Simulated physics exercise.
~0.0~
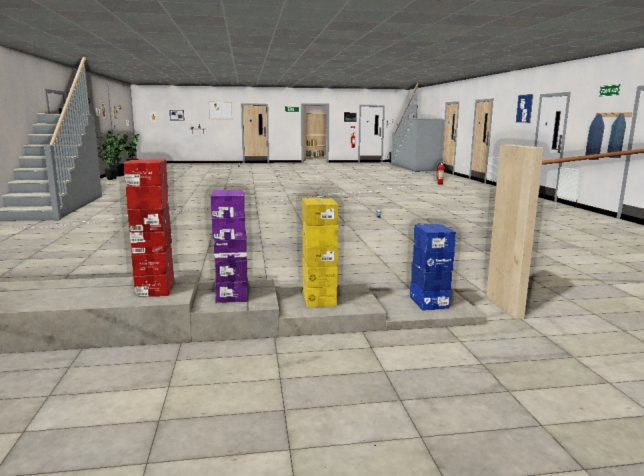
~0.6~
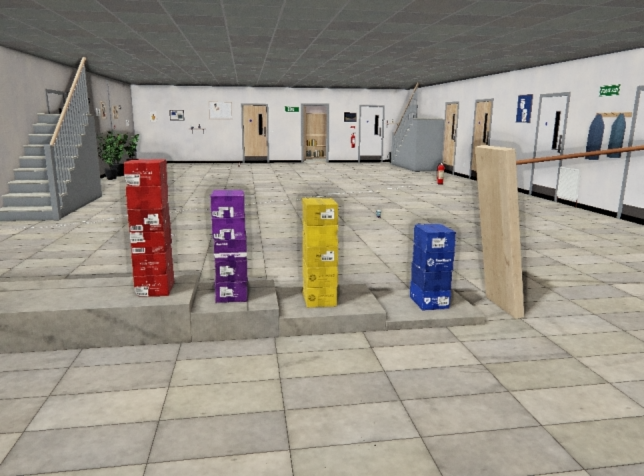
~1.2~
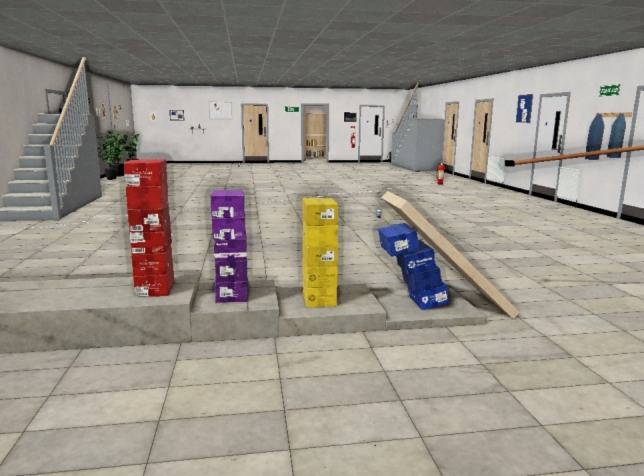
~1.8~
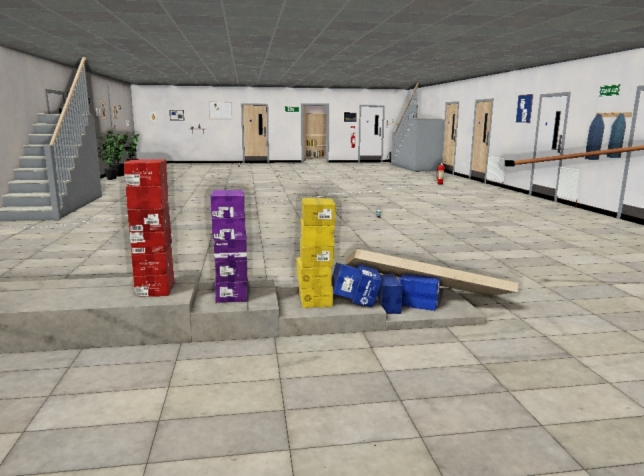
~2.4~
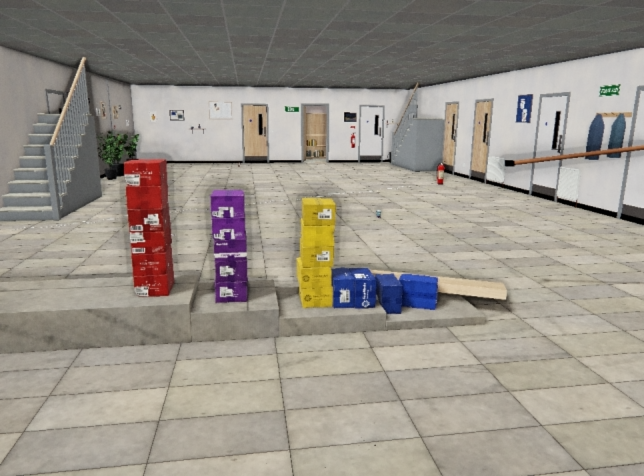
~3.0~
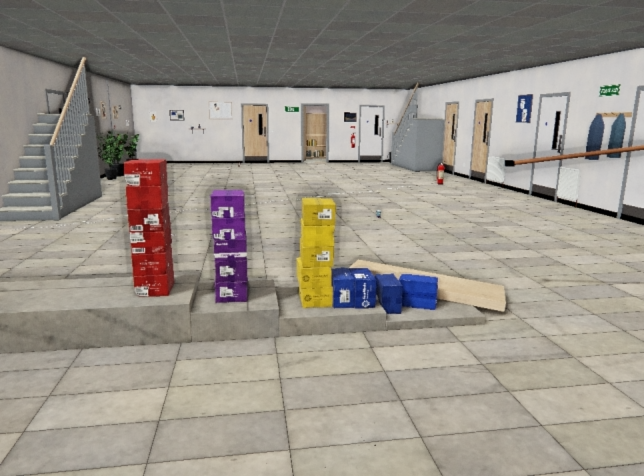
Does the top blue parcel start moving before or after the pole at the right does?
The top blue parcel starts moving after the pole. The pole shifts left while the blue parcel is still in place, and the parcel moves only once the board has tipped further over.
We see red, purple, yellow and blue piles of parcels on low steps as a pole at the right moves left and an upright board tips onto the blue pile. The blue parcels topple left and end lying beside the yellow pile, which stays standing with the purple and red.
